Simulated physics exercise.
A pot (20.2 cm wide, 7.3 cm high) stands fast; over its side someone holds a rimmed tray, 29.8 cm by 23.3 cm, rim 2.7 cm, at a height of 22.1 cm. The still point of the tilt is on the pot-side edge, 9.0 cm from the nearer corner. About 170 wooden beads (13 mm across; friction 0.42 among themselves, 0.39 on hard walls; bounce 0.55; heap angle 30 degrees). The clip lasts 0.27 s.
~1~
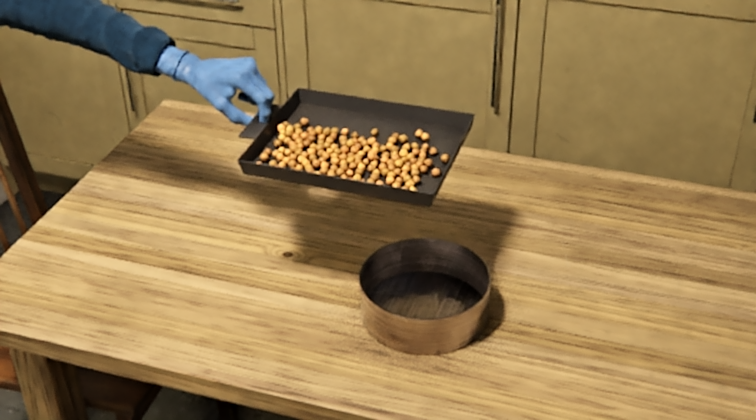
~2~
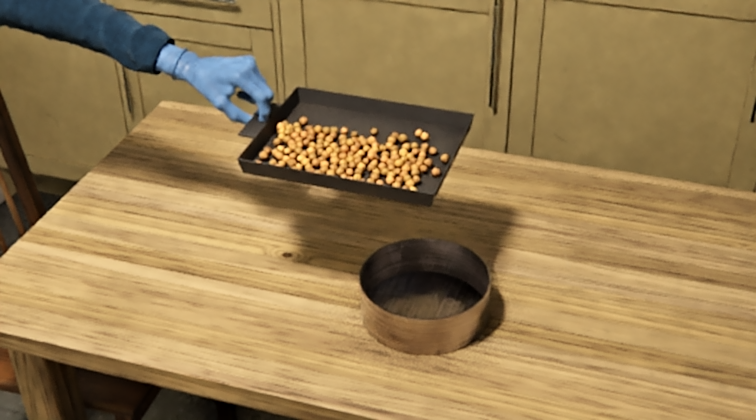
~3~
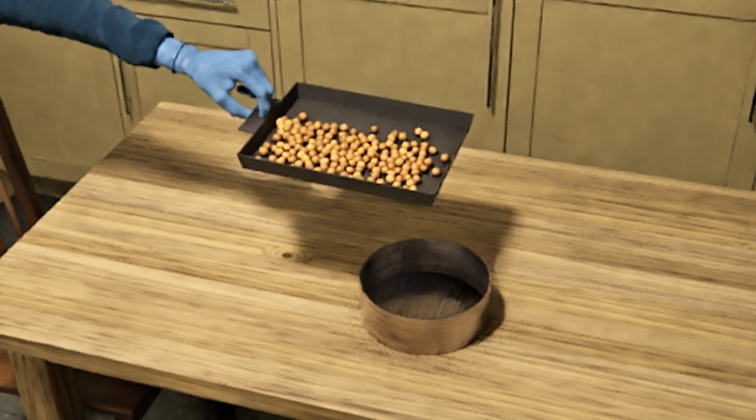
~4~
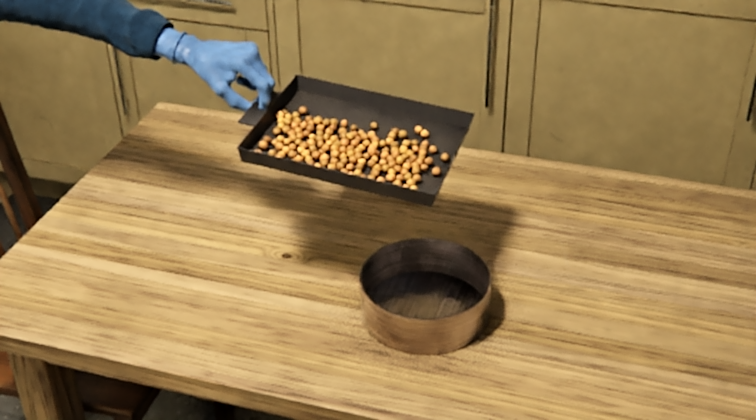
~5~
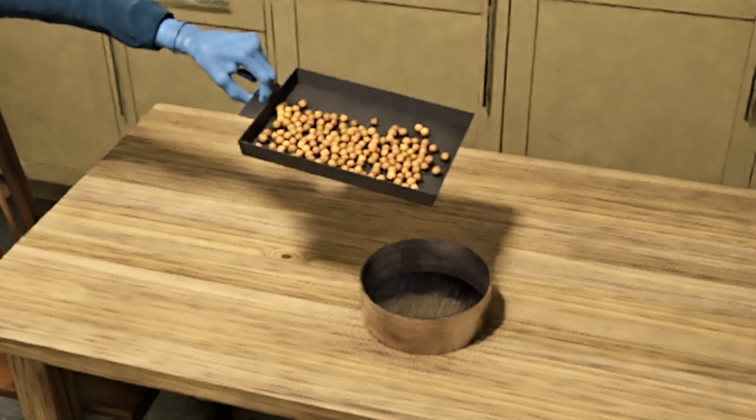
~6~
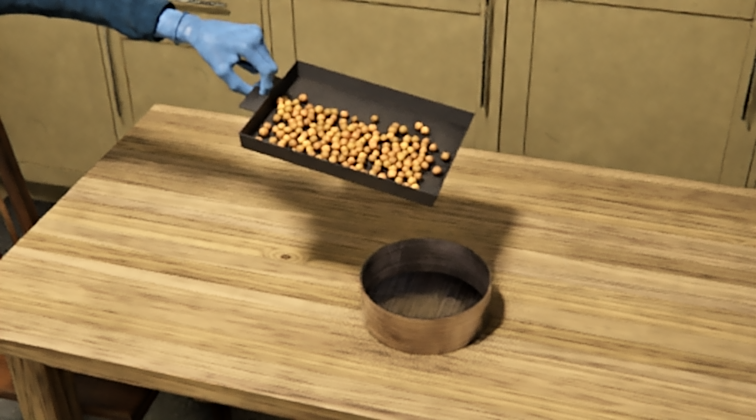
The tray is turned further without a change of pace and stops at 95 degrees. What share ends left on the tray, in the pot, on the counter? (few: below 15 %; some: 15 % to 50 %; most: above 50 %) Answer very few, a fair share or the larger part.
Tray: Very few, pot: A fair share, counter: The larger part.
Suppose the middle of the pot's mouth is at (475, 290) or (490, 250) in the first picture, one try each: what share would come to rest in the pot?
About 70 and 70 per cent.
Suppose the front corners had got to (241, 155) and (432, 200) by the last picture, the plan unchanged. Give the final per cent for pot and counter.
Pot 90, counter 10.
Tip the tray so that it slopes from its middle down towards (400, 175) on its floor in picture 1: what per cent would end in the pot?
Some 90 per cent.
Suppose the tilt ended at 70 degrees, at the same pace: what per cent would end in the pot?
In that case some 0 per cent.
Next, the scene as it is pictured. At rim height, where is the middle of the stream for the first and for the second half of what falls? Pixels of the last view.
At about (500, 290), then at (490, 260).
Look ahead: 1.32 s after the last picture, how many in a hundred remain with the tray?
Roughly 100 per cent.
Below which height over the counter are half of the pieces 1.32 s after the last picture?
Some 28 cm.
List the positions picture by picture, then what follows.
Tray tilt 0 degrees, front corners at (242, 159) and (431, 191); middle of the pieces at (351, 156); pot at (425, 276), in the first frame.
Tray tilt 1 degrees, front corners at (242, 158) and (431, 191); middle of the pieces at (351, 155), in the second frame.
Tray tilt 2 degrees, front corners at (242, 153) and (432, 192); middle of the pieces at (351, 153), in the third frame.
Tray tilt 5 degrees, front corners at (242, 146) and (433, 192), lowest corner right front; middle of the pieces at (351, 149), in the fourth frame.
Tray tilt 8 degrees, front corners at (243, 139) and (434, 192), lowest corner right front; middle of the pieces at (351, 146), in the fifth frame.
Tray tilt 10 degrees, front corners at (244, 133) and (435, 192), lowest corner right front; middle of the pieces at (352, 142); pot at (426, 276), in the sixth frame.
Then, 0.79 s after the last picture, tilt 50 degrees; the tray holds 100 %, the pot 0 %.
Then, 1.32 s after the last picture, tilt 76 degrees; the tray holds 100 %, the pot 0 %.
Then, 1.91 s after the last picture, tilt 95 degrees; the tray holds 5 %, the pot 20 %.
In the end, tray 0 %, pot 35 %, counter 65 %.
